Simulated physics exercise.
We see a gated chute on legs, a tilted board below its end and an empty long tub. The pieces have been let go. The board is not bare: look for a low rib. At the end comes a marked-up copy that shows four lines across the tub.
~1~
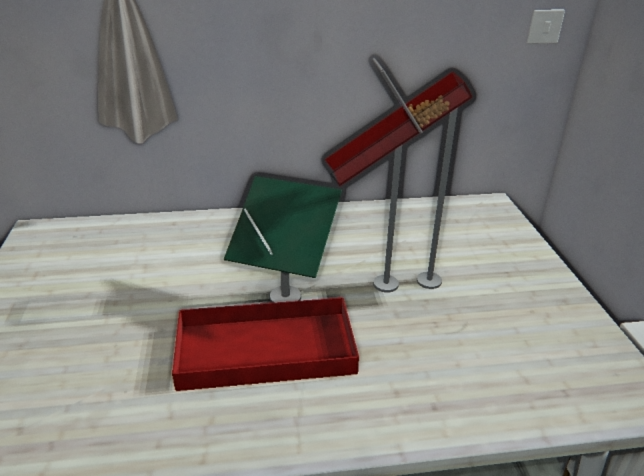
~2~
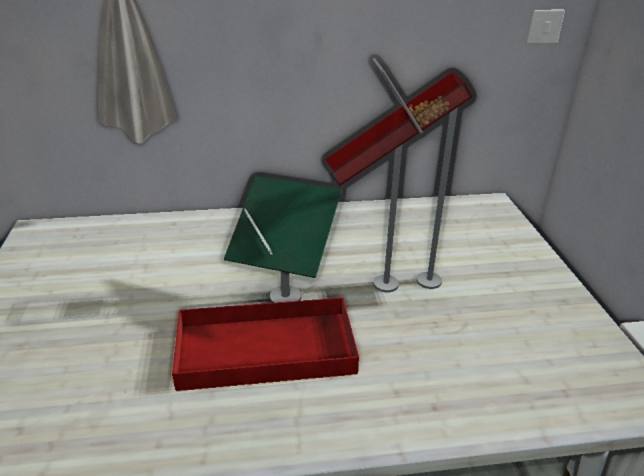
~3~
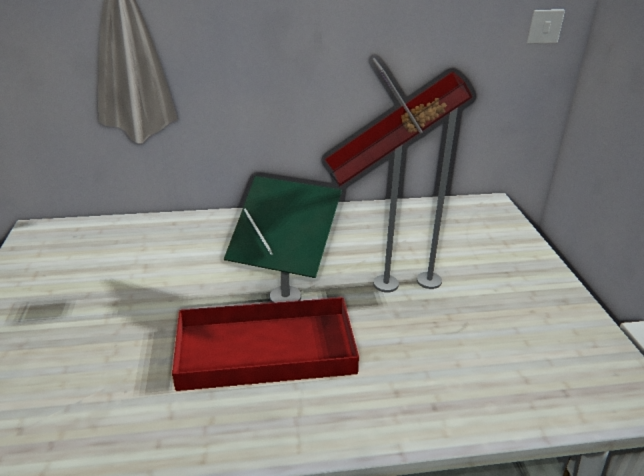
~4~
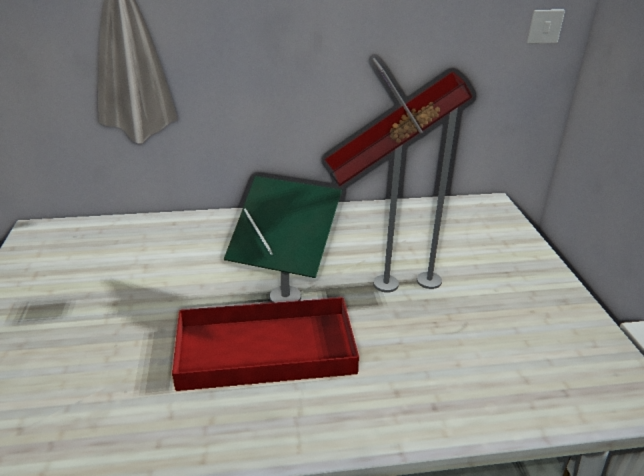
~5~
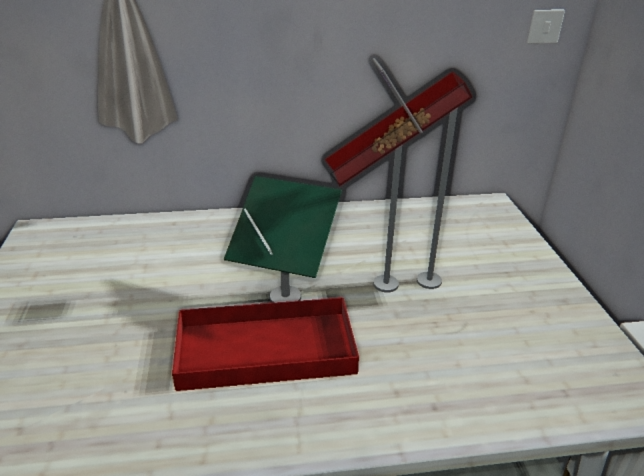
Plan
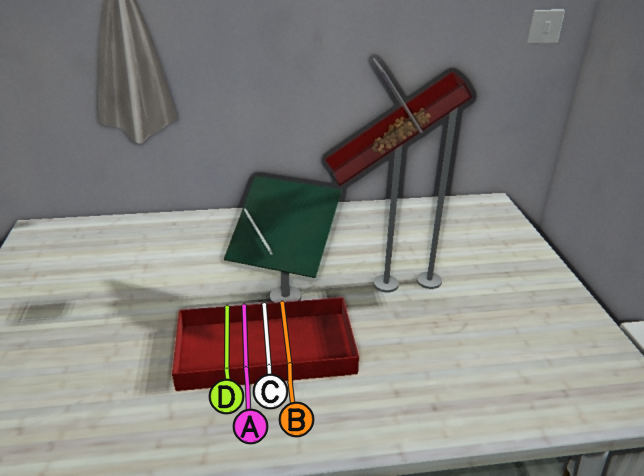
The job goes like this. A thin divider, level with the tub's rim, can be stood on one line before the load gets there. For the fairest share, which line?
Use line B.
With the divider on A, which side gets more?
The right side.
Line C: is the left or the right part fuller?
The right side.
On the marked copy, line A crosses the front rim at (246, 367); line B crosses the front rim at (289, 363); line C crosses the front rim at (269, 365); line D crosses the front rim at (226, 369).
With A, of what is caught, a small share on the left of the divider, all but a few on the right.
With B, of what is caught, close to two thirds on the left of the divider, close to a third on the right.
With C, of what is caught, a small share on the left of the divider, all but a few on the right.
With D, of what is caught, only a few on the left of the divider, all but a few on the right.
